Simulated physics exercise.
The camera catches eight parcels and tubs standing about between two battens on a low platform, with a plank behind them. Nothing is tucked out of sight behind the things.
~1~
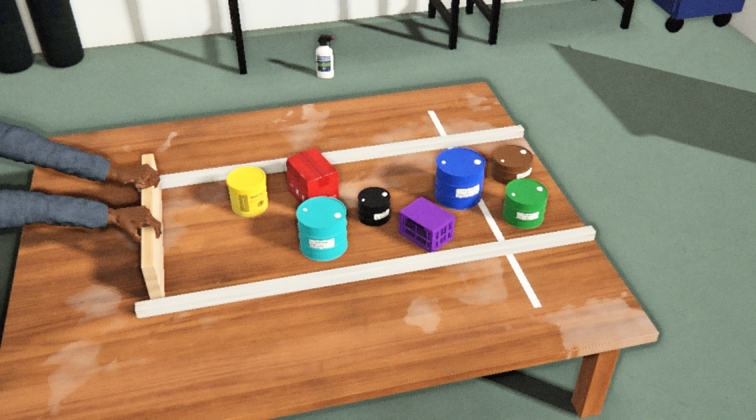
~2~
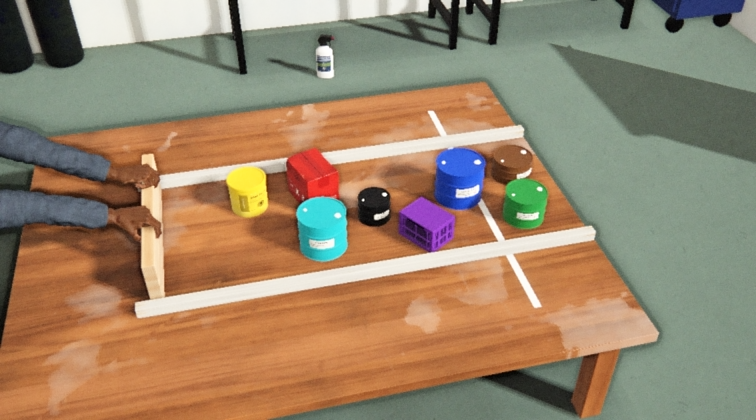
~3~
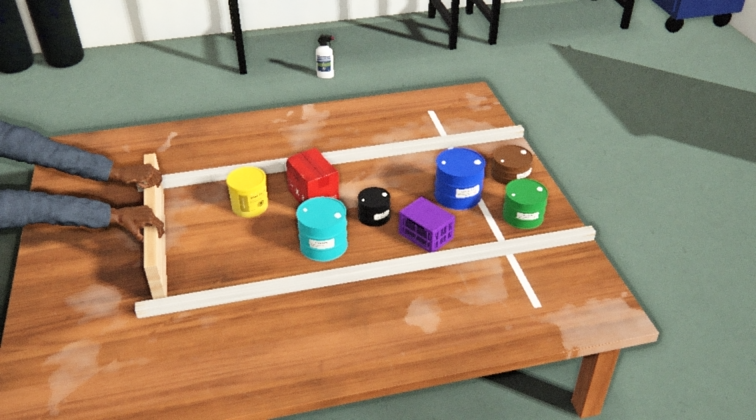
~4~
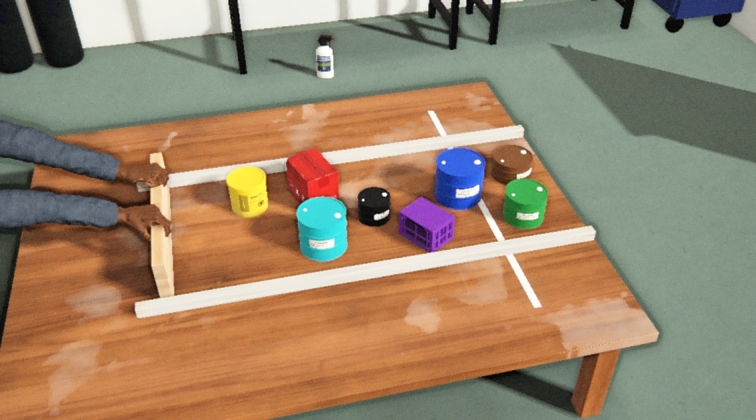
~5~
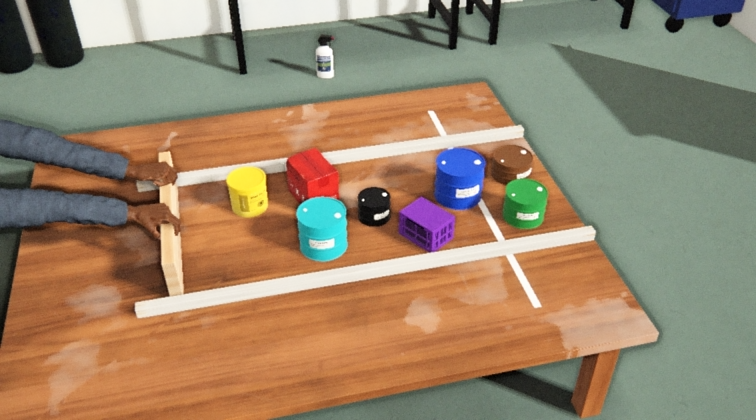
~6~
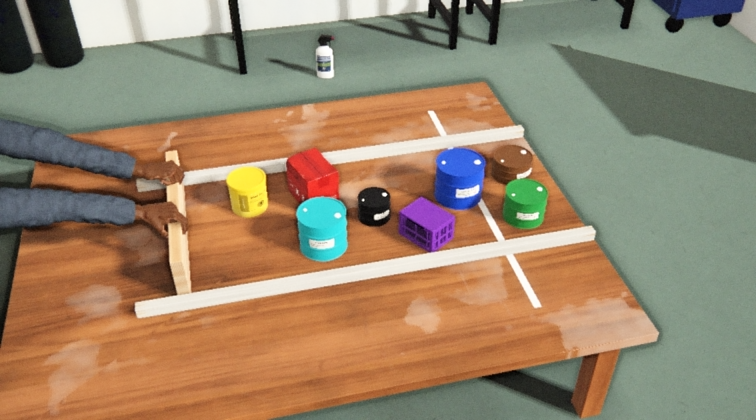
A wooden plank, held by two hands, slides slightly right toward the still, colourful containers.
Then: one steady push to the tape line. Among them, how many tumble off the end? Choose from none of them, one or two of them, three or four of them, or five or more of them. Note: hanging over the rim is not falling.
One or two of them do.
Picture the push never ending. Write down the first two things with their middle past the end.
Earliest first: Green canister, brown canister.
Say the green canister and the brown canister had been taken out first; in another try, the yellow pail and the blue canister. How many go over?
Count: 0 (first case); 1 (second).
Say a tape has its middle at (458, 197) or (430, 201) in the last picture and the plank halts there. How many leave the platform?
Respectively 0 and 0.
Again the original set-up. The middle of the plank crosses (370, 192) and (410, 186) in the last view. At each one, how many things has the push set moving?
The count is 5 at the first point and 6 at the second.
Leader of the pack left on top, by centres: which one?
The brown canister ends nearest.
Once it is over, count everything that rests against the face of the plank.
3 in contact.
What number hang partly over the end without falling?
The total comes out at 1.
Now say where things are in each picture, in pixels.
The first picture shows brown canister (512, 165); green canister (525, 204); blue canister (459, 179); plank (153, 225); tape (476, 194).
The second picture shows green canister (525, 204); turquoise canister (323, 229).
The third picture shows blue canister (459, 179); black canister (374, 207).
The fourth picture shows brown canister (512, 165); red box (313, 181).
The fifth picture shows green canister (525, 204); purple crate (426, 225).
The sixth picture shows brown canister (512, 165); green canister (525, 204); blue canister (459, 179); plank (178, 221); tape (476, 194).
Soon after, none off yet; brown canister at rest near (512, 165); green canister at rest near (525, 204); blue canister at rest near (459, 179).
In the end, the number that fall off is one or two; gone, green canister.
